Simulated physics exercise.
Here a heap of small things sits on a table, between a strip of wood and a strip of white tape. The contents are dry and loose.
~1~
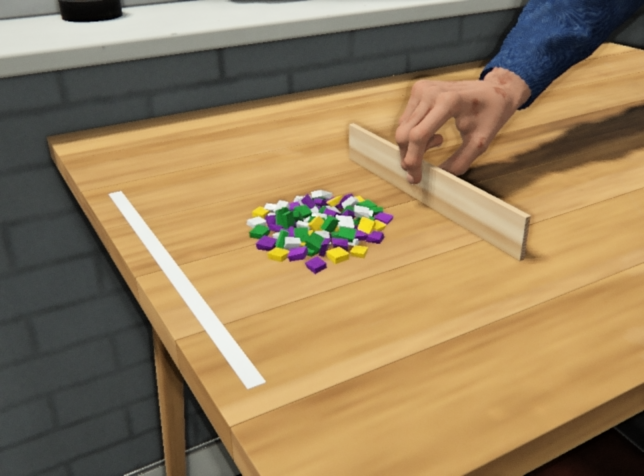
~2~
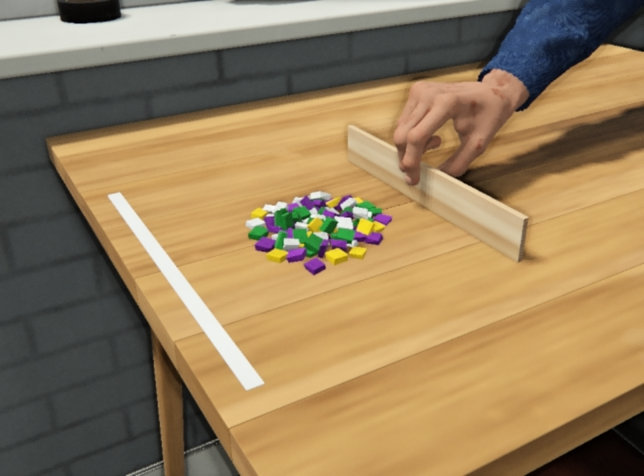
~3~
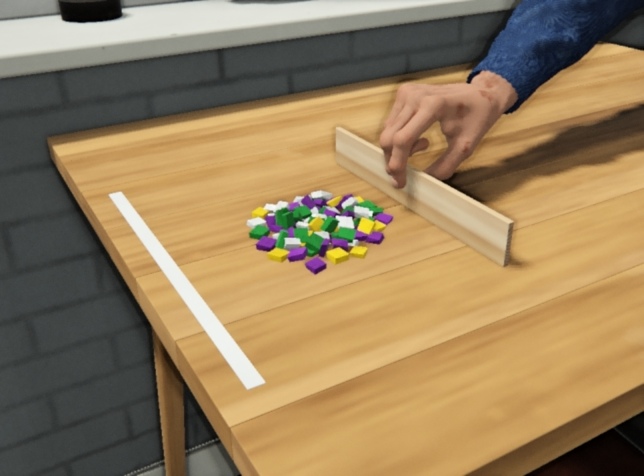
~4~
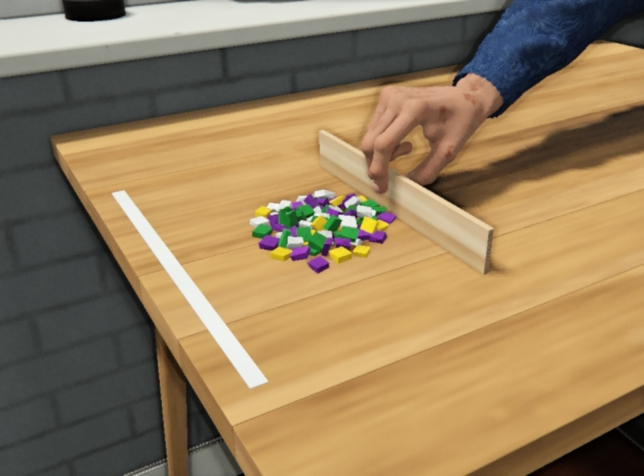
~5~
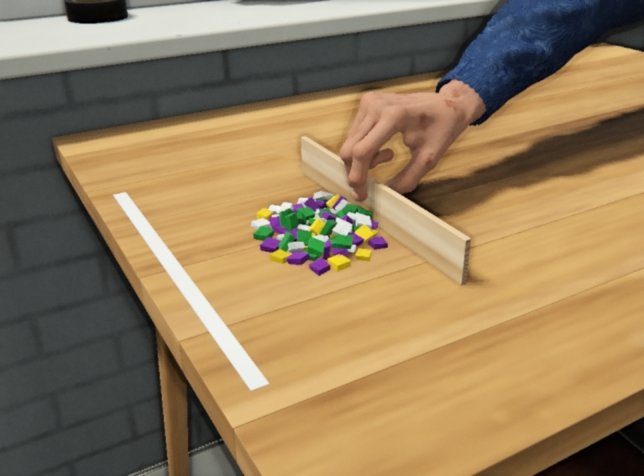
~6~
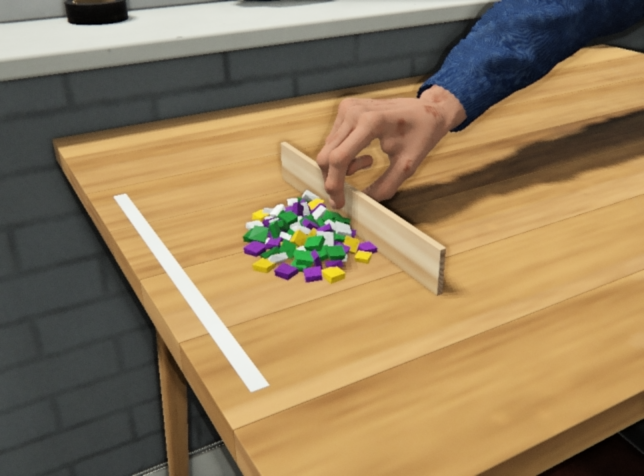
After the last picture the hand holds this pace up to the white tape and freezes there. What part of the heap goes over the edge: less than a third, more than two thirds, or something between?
By the finish, beyond two thirds of it has gone over the edge.
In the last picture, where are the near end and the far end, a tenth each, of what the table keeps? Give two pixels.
Starting near (188, 325) and reaching (128, 234).
Shortly afterwards, strip of wood still moving, near (259, 209); heap all on the table, its front near (166, 277).
Next, strip of wood stopped at the white tape; heap near two thirds over the edge.
Some moments later, strip of wood stopped at the white tape; heap the bulk over the edge.
In the end, strip of wood stopped at the white tape; heap the bulk over the edge.
